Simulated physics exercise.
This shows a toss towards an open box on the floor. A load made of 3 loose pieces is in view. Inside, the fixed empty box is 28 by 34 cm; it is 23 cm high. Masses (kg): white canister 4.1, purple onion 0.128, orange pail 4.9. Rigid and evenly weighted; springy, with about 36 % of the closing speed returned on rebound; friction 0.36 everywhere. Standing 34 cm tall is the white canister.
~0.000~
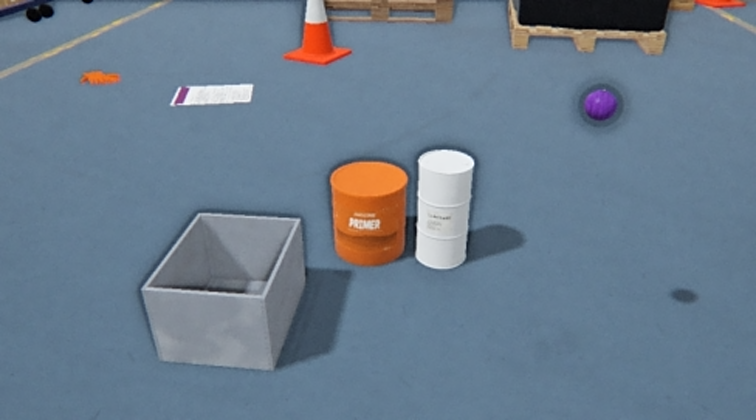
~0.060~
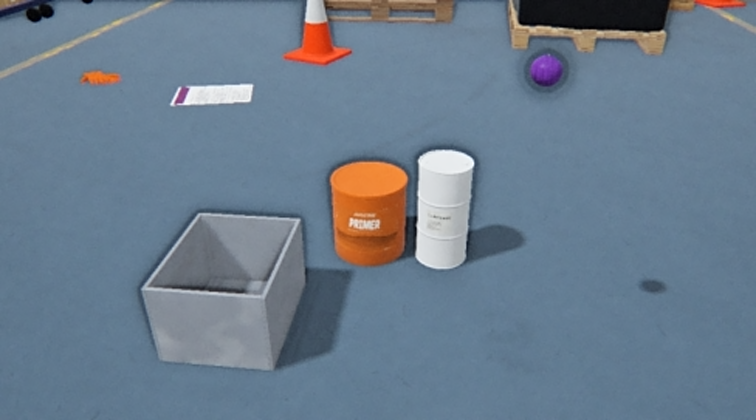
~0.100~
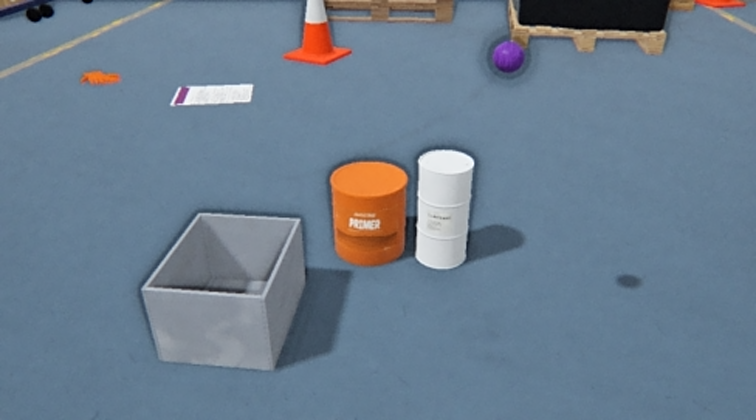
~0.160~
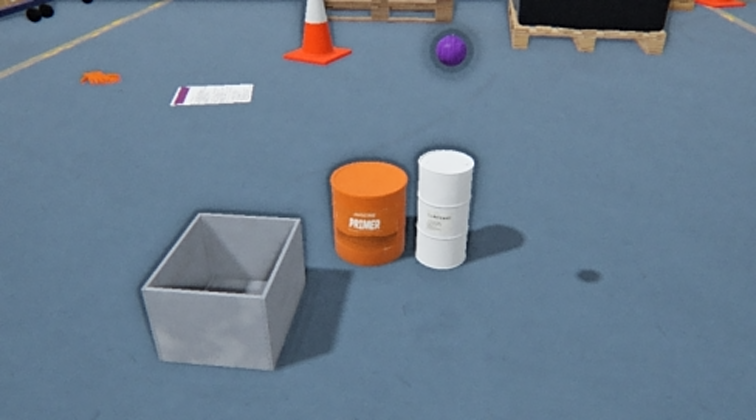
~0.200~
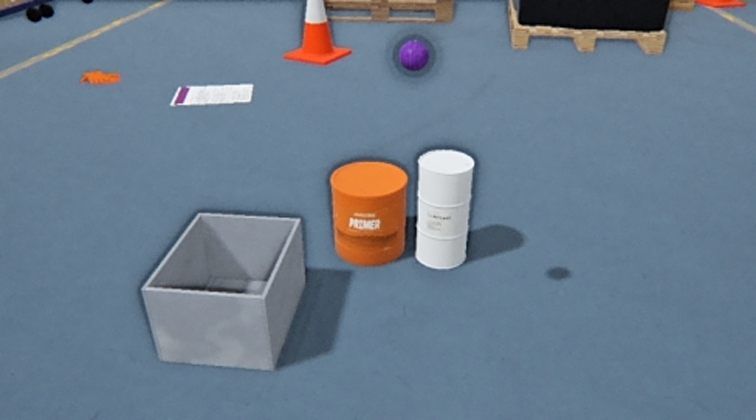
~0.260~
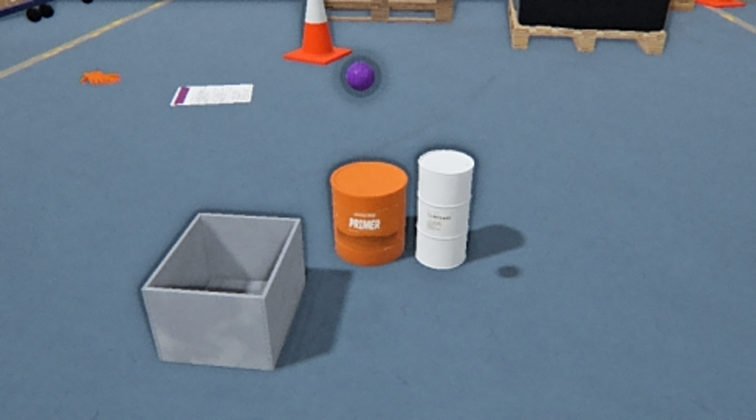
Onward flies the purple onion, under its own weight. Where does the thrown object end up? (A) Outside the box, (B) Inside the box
(B) Inside the box.
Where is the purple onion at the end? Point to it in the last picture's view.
It stops at about (233, 278).
After 0.46 s, 10 cm from the box's middle; purple onion near (222, 222).
After 0.76 s, onion inside the box; purple onion near (287, 283).
In the end (2.5 s), onion inside the box; the bystanders under 10 cm from the start. At the end, from the last picture's camera, purple onion near (233, 278).
